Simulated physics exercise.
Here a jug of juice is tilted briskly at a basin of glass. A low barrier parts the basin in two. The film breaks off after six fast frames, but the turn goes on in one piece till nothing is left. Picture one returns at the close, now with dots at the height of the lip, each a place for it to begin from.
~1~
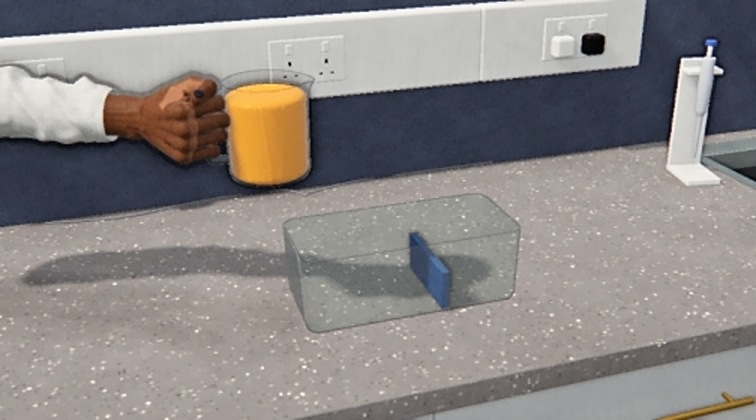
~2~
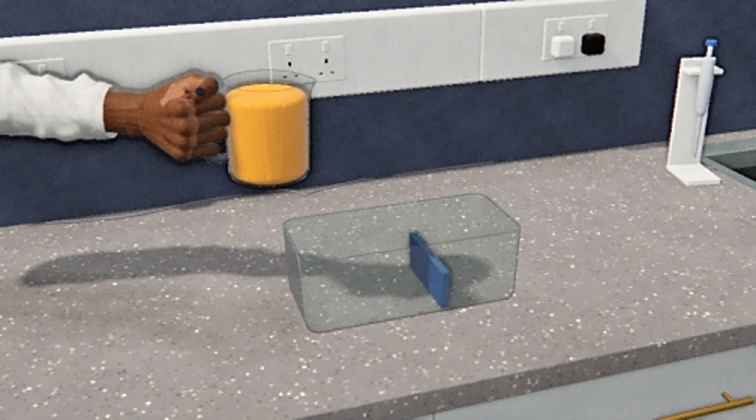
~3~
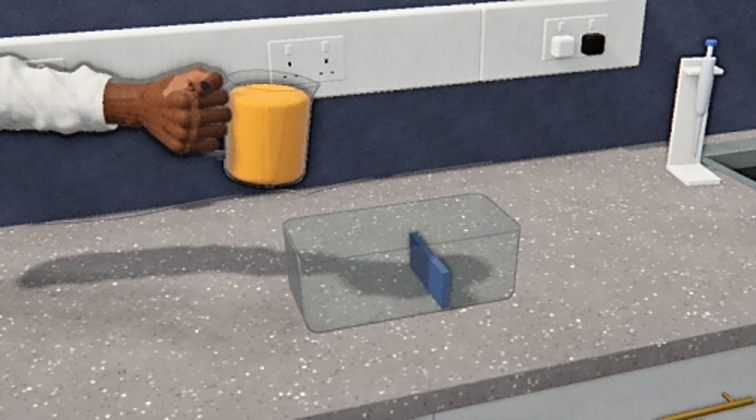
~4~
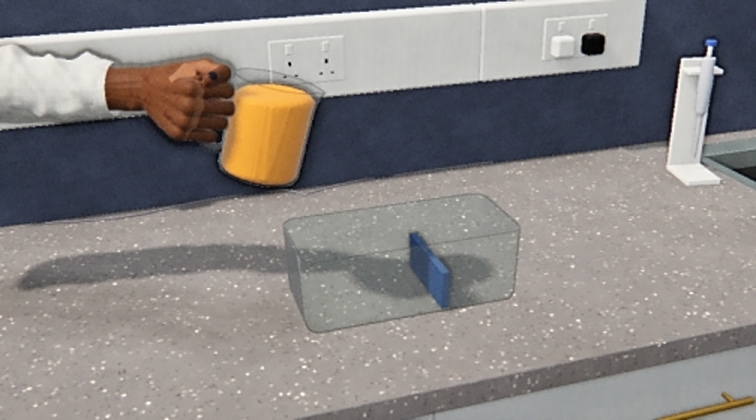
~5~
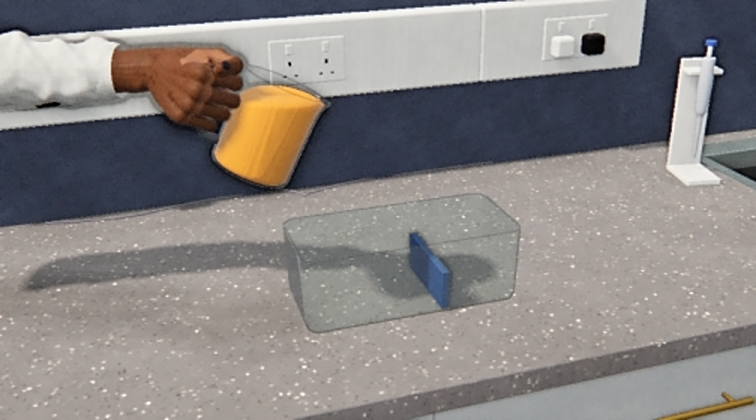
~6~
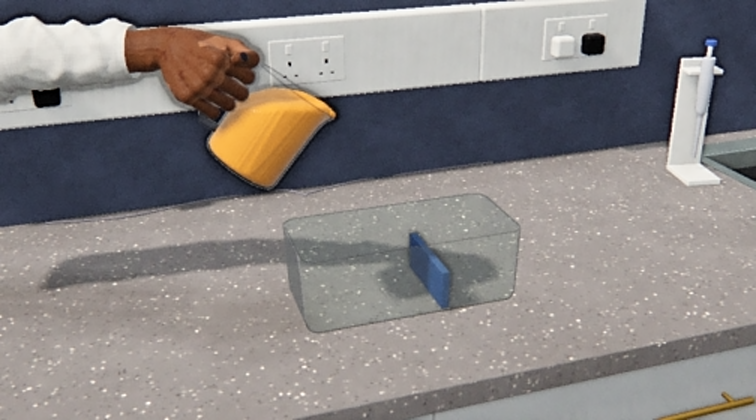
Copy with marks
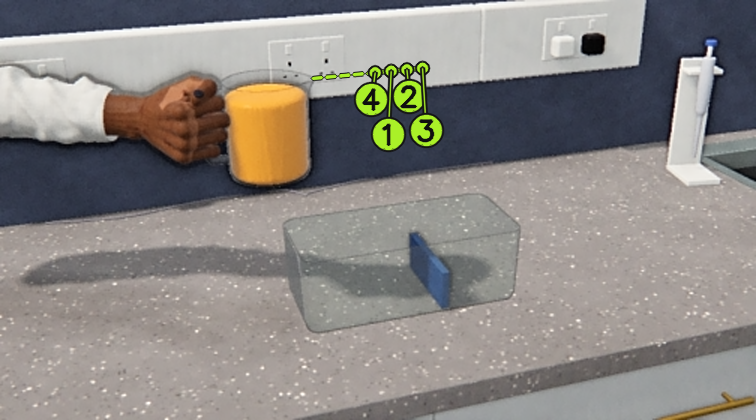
To begin with, a hand in a white sleeve holds a glass jug of orange juice upright above a countertop, beside a clear basin split by a low blue barrier. The hand then tilts the jug to the right, slightly at first and then more steeply, until the juice reaches its lip.
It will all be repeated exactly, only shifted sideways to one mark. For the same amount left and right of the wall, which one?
Go for 1.
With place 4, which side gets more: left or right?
The left side.
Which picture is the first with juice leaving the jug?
In picture 6.
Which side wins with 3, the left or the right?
More ends on the right.
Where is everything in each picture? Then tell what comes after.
Upright, lip at (313, 78); basin from (306, 331) to (513, 294); top of the wall at (429, 252); nothing has left yet, in the first frame.
Upright, lip at (314, 79); nothing has left yet, in the second frame.
Tipped about 7°, lip at (318, 84); nothing has left yet, in the third frame.
Tipped about 16°, lip at (324, 91); nothing has left yet, in the fourth frame.
Tipped about 27°, lip at (329, 102); nothing has left yet, in the fifth frame.
Tipped about 40°, lip at (332, 117); juice is over the lip, down to (332, 117), in the sixth frame.
In lime, 1 at (391, 71); 2 at (406, 69); 3 at (422, 68); 4 at (375, 72).
For place 1, about 51 % ends left of the wall and 41 % right of it; 8 % is lost outside.
For place 2, about 24 % ends left of the wall and 67 % right of it; 10 % is lost outside.
For place 3, about 16 % ends left of the wall and 76 % right of it; 8 % is lost outside.
For place 4, about 71 % ends left of the wall and 19 % right of it; 10 % is lost outside.
